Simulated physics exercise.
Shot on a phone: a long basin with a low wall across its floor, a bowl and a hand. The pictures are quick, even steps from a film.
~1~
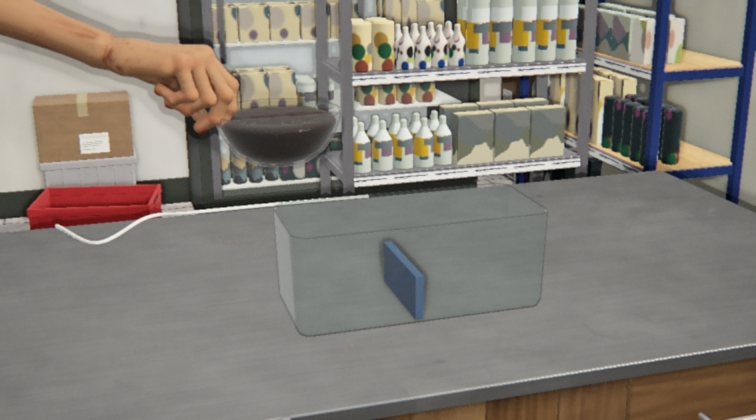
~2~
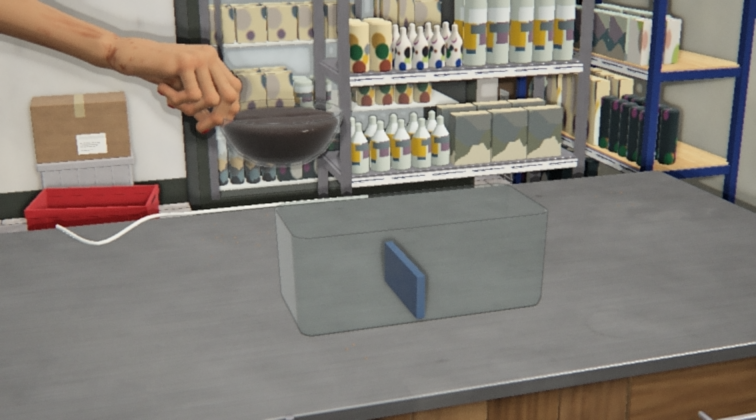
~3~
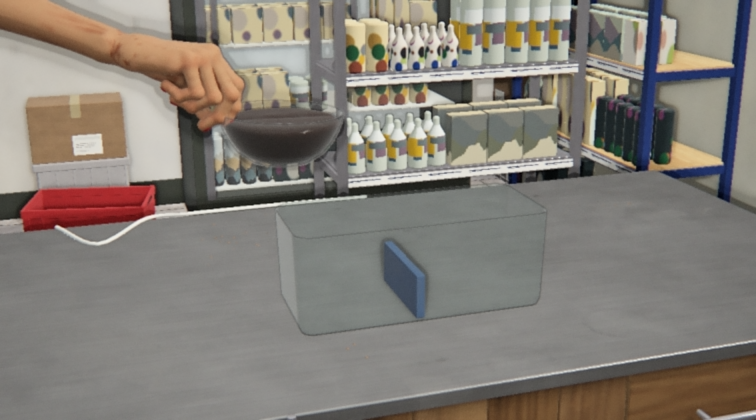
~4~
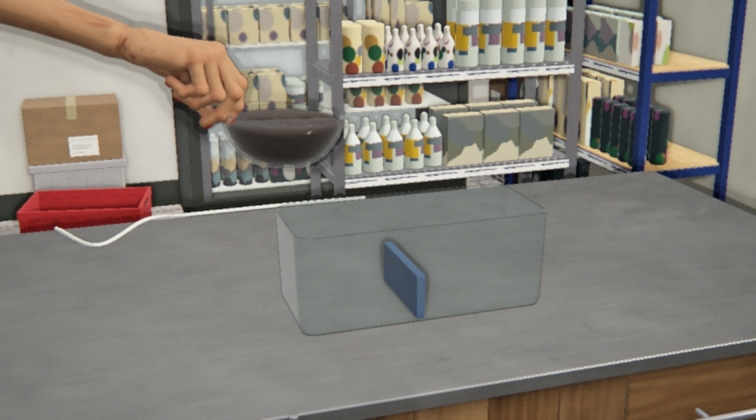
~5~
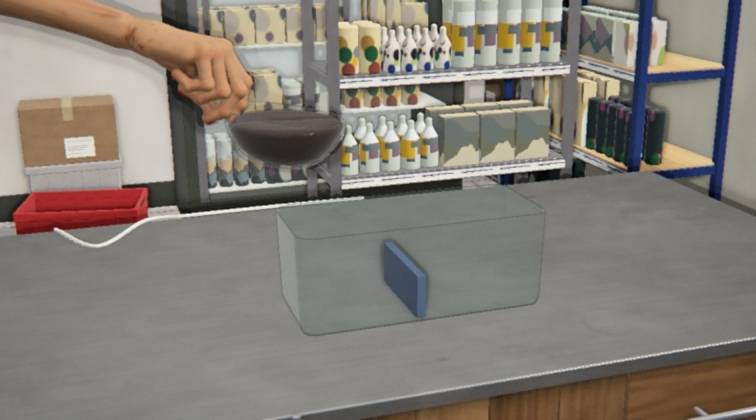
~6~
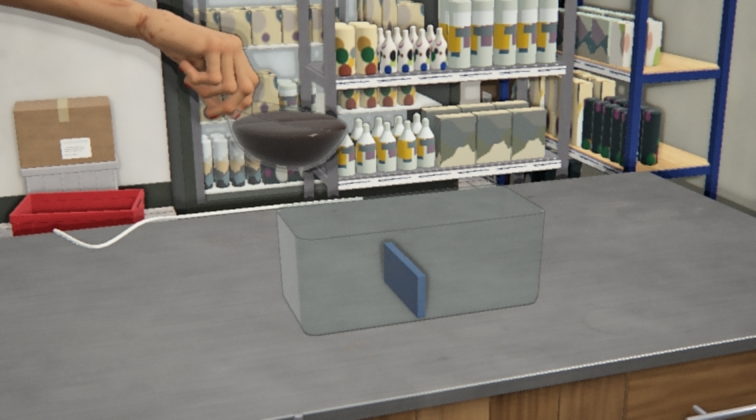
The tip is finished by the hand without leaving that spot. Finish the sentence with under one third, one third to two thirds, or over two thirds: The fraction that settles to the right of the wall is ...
The fraction that settles to the right of the wall is under one third.
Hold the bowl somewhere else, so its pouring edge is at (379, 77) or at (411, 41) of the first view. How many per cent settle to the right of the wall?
About 85 per cent, then about 95 per cent.
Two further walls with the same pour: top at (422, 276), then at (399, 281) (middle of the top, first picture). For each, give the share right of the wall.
The first placement gives around 5 percent, the second 40 percent.
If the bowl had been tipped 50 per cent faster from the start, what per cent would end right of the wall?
About 10 per cent.
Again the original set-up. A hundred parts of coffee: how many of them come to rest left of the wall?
I'd say close to 85 per cent.
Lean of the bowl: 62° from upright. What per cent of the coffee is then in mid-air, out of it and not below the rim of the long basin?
Something like 30 per cent of it.
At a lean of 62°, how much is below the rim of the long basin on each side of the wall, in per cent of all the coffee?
Reading: Left some 35 %, right some 5 %.
A moment on, the bowl is tipped part way and 31 per cent is still to pour, 33 is left of the wall and 6 right of it.
Next, the bowl is tipped on its side and 1 per cent is still to pour, 84 is left of the wall and 13 right of it.
Then the bowl is tipped on its side and 0 per cent is still to pour, 86 is left of the wall and 13 right of it.
Later the bowl is tipped on its side and 0 per cent is still to pour, 86 is left of the wall and 13 right of it.
In the end 86 per cent lies left of the wall, 13 right of it and 0 outside.
